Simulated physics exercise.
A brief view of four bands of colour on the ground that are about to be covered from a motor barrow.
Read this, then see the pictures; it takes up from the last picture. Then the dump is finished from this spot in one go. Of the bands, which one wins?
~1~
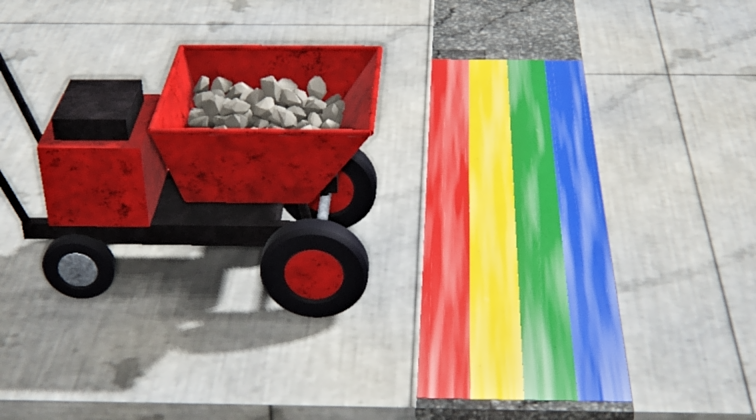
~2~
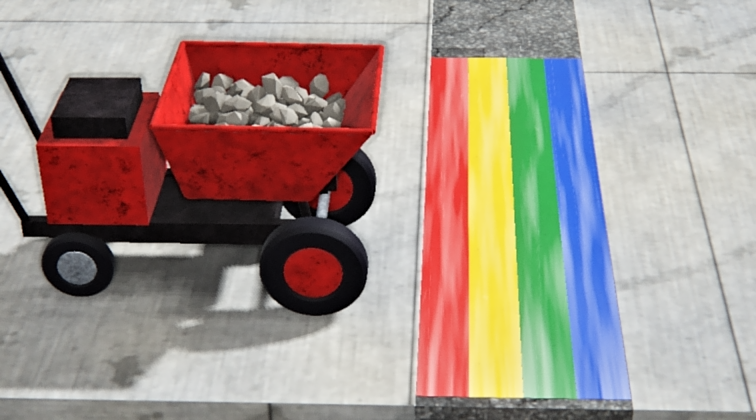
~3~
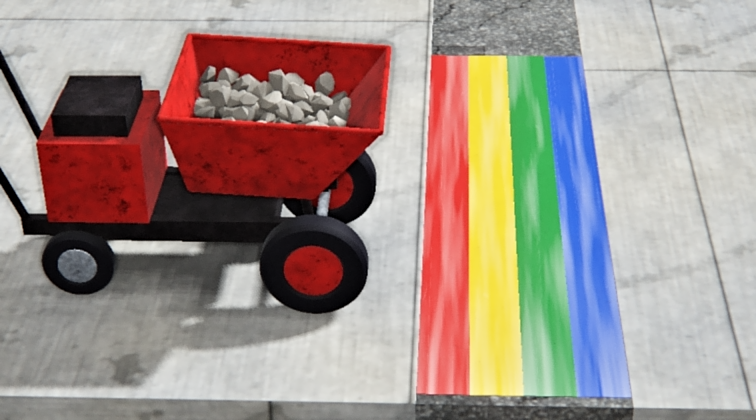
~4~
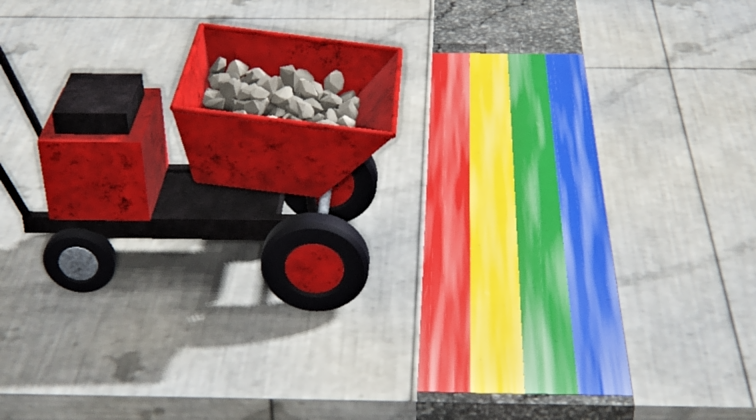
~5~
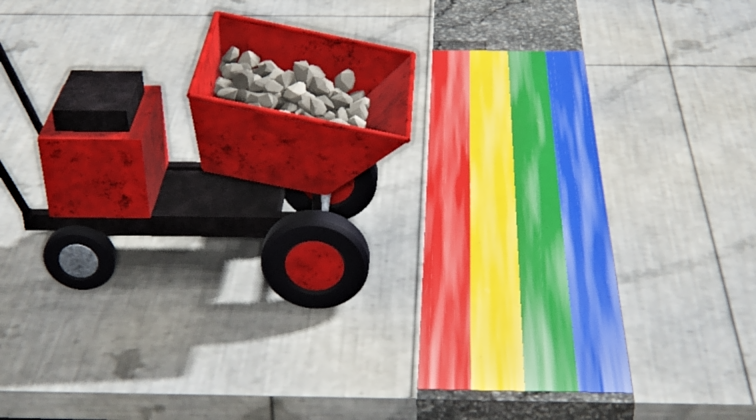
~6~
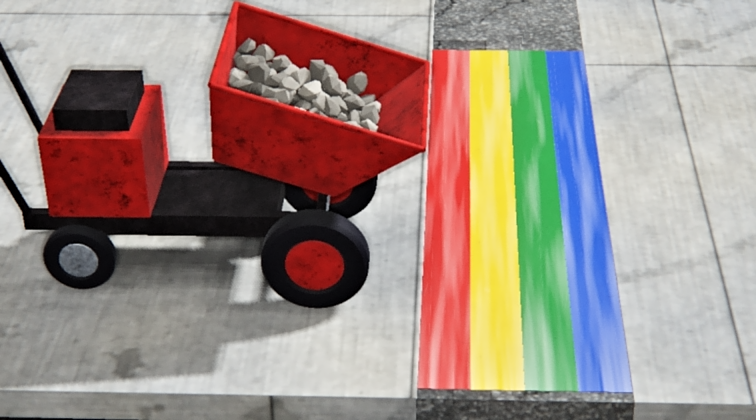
The green band wins.
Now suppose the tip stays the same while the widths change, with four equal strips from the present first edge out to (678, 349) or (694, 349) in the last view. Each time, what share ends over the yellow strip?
The first case gives around 40 %, the second around 40 %.
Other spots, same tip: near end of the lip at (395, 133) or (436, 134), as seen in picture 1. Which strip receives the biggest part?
First place: That green strip; second place: That blue strip.
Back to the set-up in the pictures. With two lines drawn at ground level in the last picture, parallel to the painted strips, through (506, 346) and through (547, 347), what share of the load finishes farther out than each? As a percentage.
The first comes to 60 per cent, the second to 40 per cent.
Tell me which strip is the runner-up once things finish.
In second place: That yellow strip.
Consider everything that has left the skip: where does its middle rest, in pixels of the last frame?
Close to (536, 249), more or less.
Shortly afterwards, skip tipped steeply; the whole lot in the skip.
Next, skip tipped right over; all but a few in the skip; a little over the yellow strip; only a few over the green strip.
Some moments later, skip tipped right over; near a third in the skip; near a quarter over the yellow strip; near a third over the green strip; a little over the blue strip; a little off the paint.
In the end, skip tipped right over; near a quarter in the skip; only a few over the red strip; near a quarter over the yellow strip; near a third over the green strip; a little over the blue strip; a little off the paint.
